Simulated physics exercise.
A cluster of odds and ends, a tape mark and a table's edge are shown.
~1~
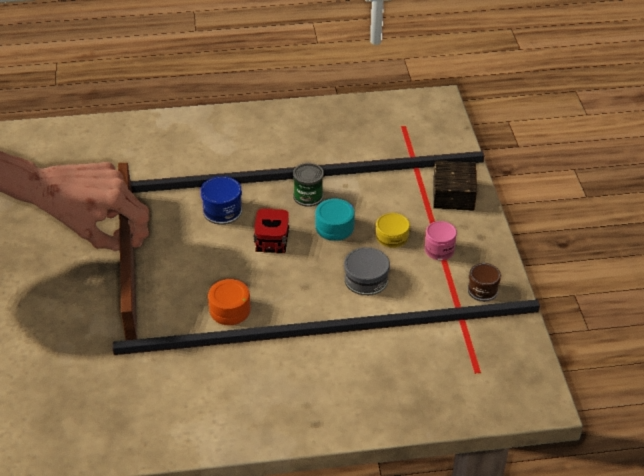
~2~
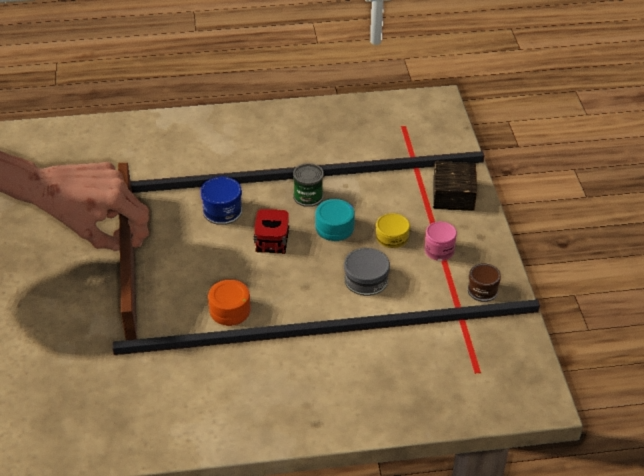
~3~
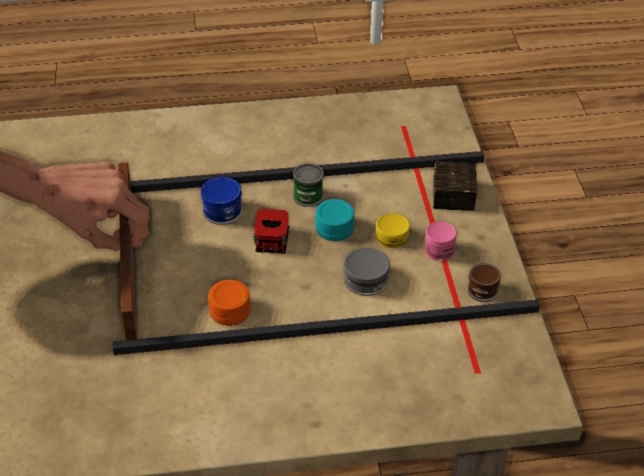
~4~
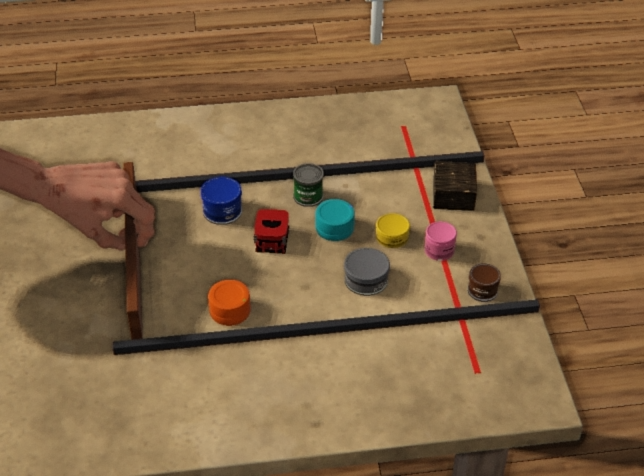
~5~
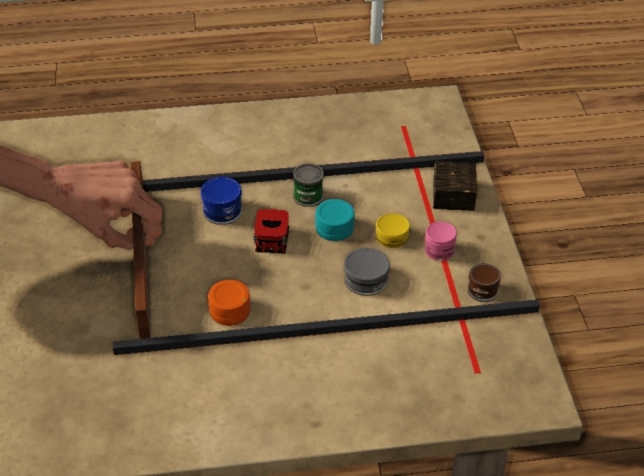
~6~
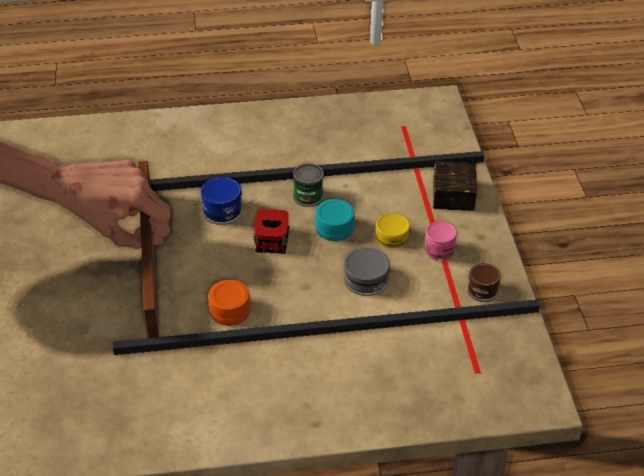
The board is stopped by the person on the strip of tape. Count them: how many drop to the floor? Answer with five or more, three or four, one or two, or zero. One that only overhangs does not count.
The count that falls is zero.
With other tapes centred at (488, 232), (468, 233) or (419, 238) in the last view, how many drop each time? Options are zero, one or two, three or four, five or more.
Lab note - count at each position: 5 or more; three to four; none.
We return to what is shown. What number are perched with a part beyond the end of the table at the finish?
The number would be 1.
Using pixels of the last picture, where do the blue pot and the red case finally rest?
Final pixels, roughly: (446, 189) for the first, (449, 217) for the other.
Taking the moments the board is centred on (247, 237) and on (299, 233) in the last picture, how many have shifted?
I count 2 first and 5 after.
A little later, none off yet; black block at rest near (455, 186); brown tin at rest near (484, 283); pink tub at rest near (440, 241).
When it is over, the number that fall off is zero.
